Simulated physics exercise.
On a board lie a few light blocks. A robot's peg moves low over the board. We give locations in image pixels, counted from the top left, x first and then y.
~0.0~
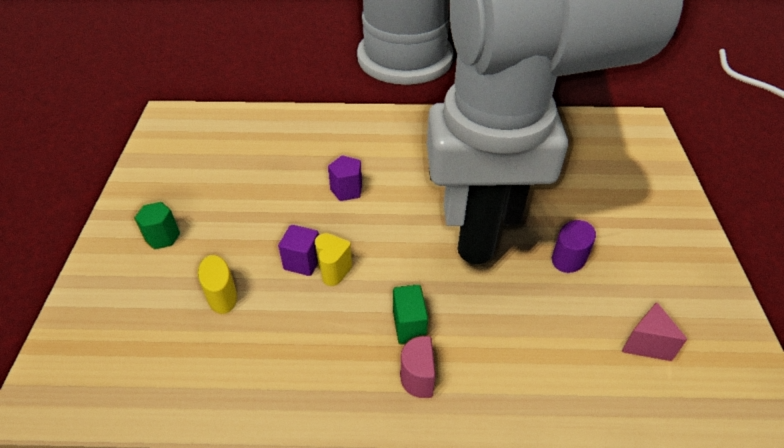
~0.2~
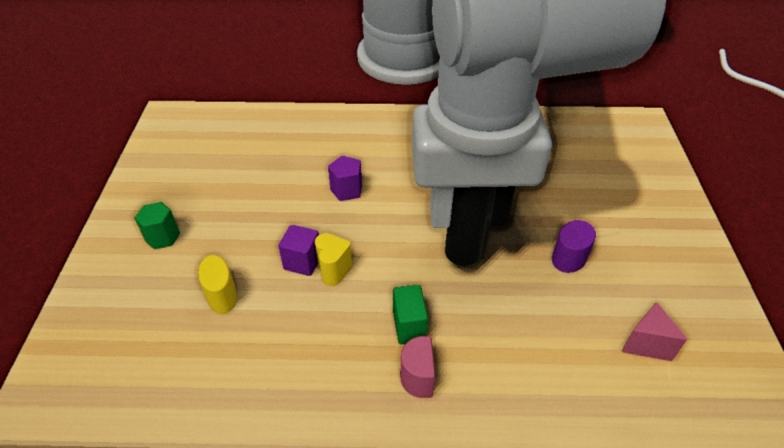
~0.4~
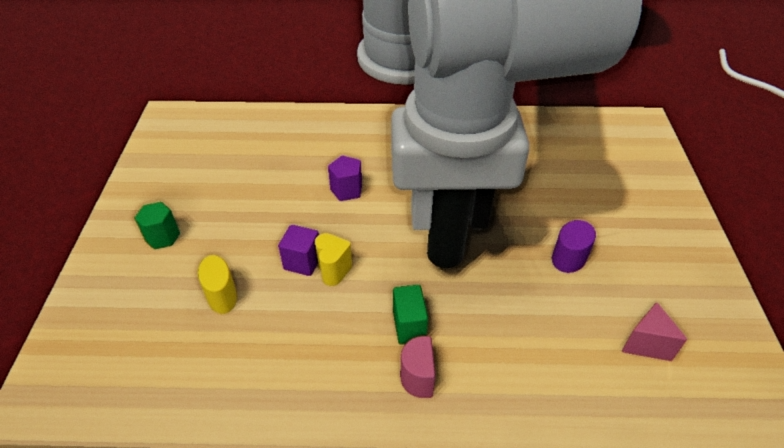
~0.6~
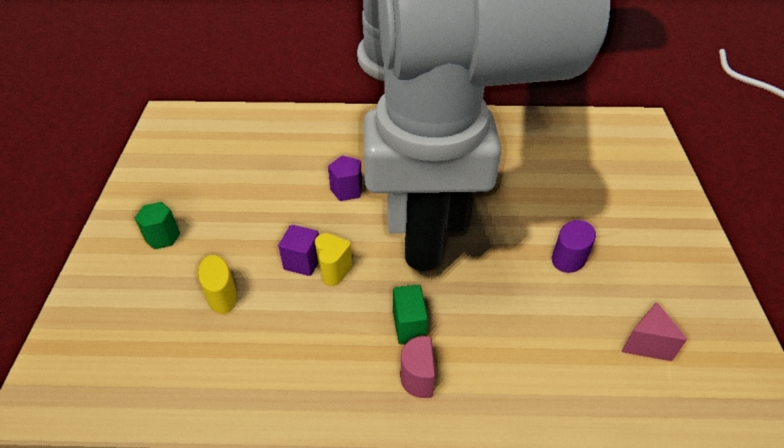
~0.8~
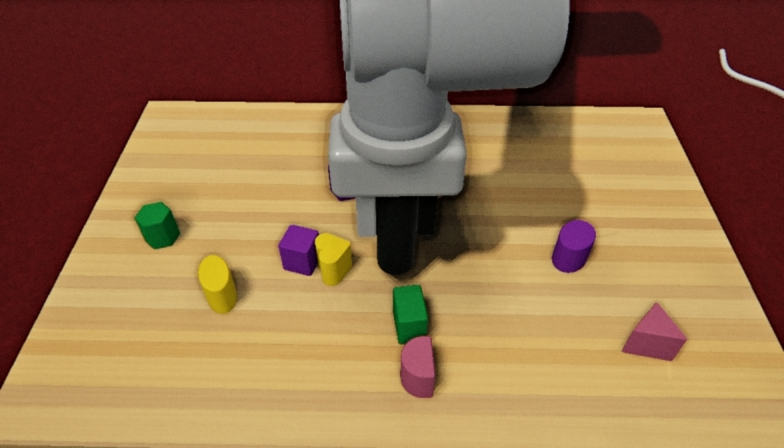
On a pale striped wooden board against a dark red surround, the view looks down from a fixed, raised angle. Small green, yellow, purple and pink blocks lie scattered across it, with a purple cylinder and a pink wedge at right, beneath a grey robot arm holding a black peg. The arm glides steadily left, carrying the peg low over the board toward the yellow heart, while every block stays still.
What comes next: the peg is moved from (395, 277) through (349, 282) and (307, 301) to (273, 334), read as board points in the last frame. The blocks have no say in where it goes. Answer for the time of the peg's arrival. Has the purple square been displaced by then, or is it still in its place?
Displaced.
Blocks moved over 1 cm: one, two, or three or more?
There will be two blocks that move more than 1 cm.
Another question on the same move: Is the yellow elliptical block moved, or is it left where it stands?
At the end, its place is the same.
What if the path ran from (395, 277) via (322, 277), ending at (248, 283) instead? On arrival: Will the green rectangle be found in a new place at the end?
No, that is not what happens.
On the path given first. One third of the way, peg at (348, 266); purple square at (290, 234), turned 15° anticlockwise; yellow heart at (318, 244), turned 20° clockwise.
Two thirds of the way, peg at (304, 286); purple square at (285, 232), turned 15° anticlockwise; yellow heart at (312, 243), turned 30° clockwise.
At the end, peg at (269, 319); yellow elliptical block unmoved; purple square at (285, 232), turned 15° anticlockwise; yellow heart at (312, 243), turned 30° clockwise; green rectangle unmoved.
